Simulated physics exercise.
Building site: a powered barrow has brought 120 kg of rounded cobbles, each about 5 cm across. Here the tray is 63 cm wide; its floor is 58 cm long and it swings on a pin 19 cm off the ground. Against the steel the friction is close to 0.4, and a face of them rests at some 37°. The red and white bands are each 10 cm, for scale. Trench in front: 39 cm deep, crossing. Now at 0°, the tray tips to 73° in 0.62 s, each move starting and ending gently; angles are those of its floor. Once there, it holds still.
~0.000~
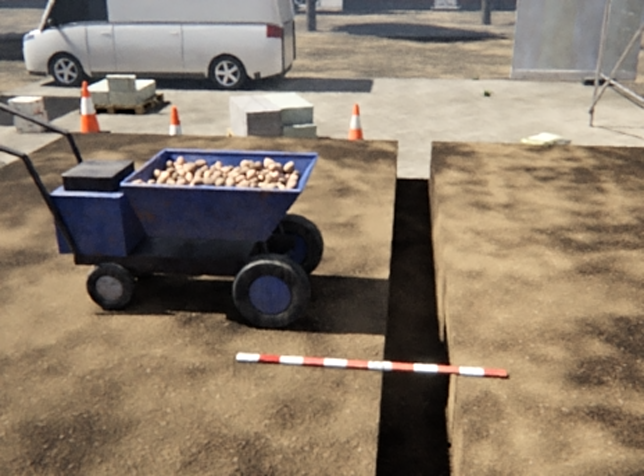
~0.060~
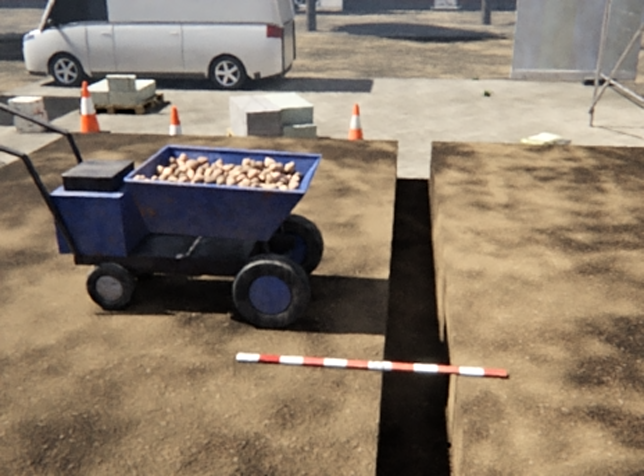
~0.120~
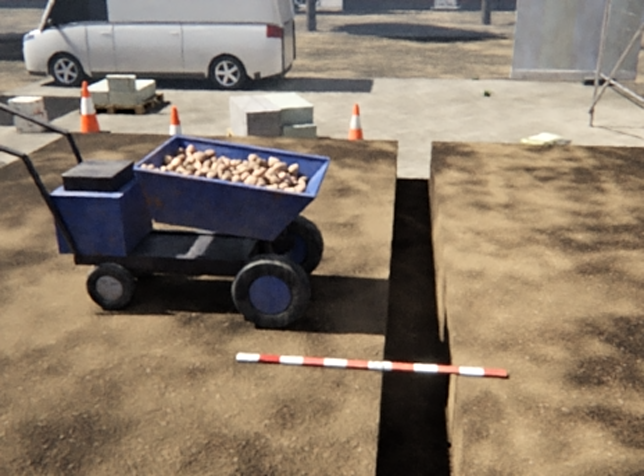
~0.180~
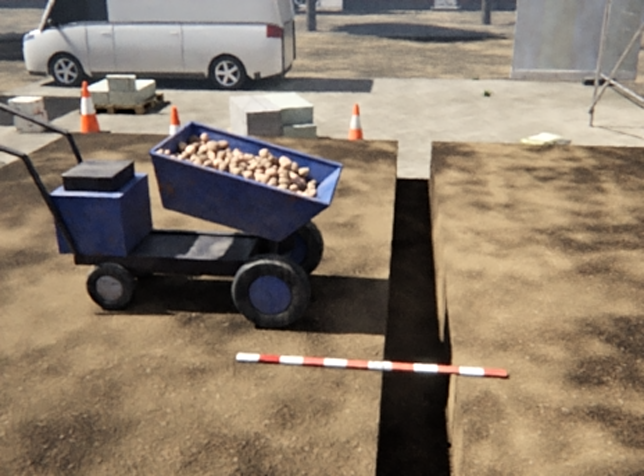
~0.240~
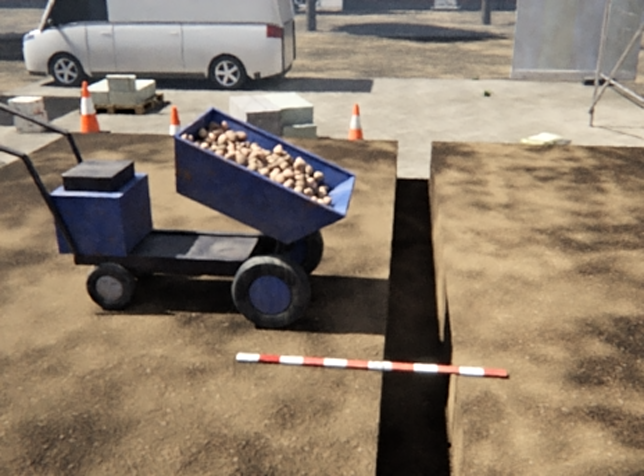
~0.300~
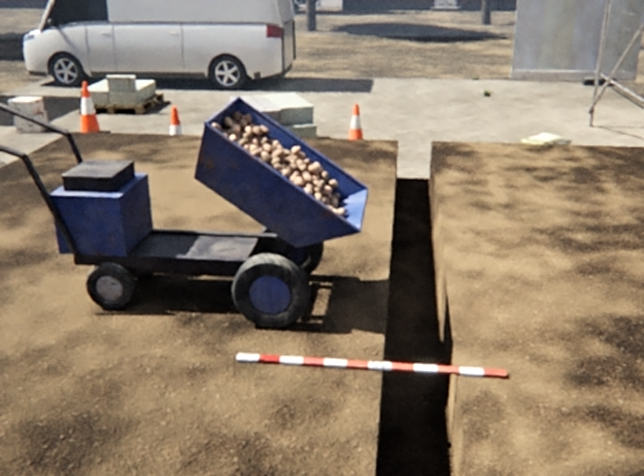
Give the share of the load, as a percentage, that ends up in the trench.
71 %.
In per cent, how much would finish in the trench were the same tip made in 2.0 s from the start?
I'd put it at roughly 95 per cent.
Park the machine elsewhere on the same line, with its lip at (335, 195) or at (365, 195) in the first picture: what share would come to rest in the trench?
Near 35 then near 15 percent.
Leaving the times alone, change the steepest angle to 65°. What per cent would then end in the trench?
In that case some 60 per cent.
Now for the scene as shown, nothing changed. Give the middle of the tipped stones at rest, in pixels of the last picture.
Roughly (431, 355), I'd say.
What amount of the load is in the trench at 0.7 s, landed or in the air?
I'd say near 35 per cent at that time.
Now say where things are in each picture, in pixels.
In the first picture, lip at (301, 192), floor tilted 0°, highest stones at (229, 170).
In the second picture, lip at (305, 193), floor tilted 2°, highest stones at (214, 168); the stones move at 0.5 m/s on average.
In the third picture, lip at (315, 197), floor tilted 7°, highest stones at (189, 159); the stones move at 0.9 m/s on average.
In the fourth picture, the tray is at 15°, its lip at (329, 205); the top of the load is at (197, 147); the stones move at 1.3 m/s on average.
In the fifth picture, the tray is at 24°, its lip at (345, 216); the top of the load is at (214, 133); the stones move at 1.5 m/s on average.
In the sixth picture, the tray is at 35°, its lip at (360, 232); the top of the load is at (236, 123); the stones move at 1.6 m/s on average.
After 0.5 s the floor is at 61°; 100 % in the tray; the foremost stones are at (370, 240).
After 0.7 s the floor is at 73°; 66 % in the tray, 33 % in the trench, 1 % past the trench; the foremost stones are at (458, 294).
After 1.1 s the floor is at 73°; 12 % in the tray, 58 % in the trench, 29 % past the trench; the foremost stones are at (615, 307).
After 3.0 s the floor is at 73°; 0 % in the tray, 71 % in the trench, 29 % past the trench; the foremost stones are past the picture's edge.
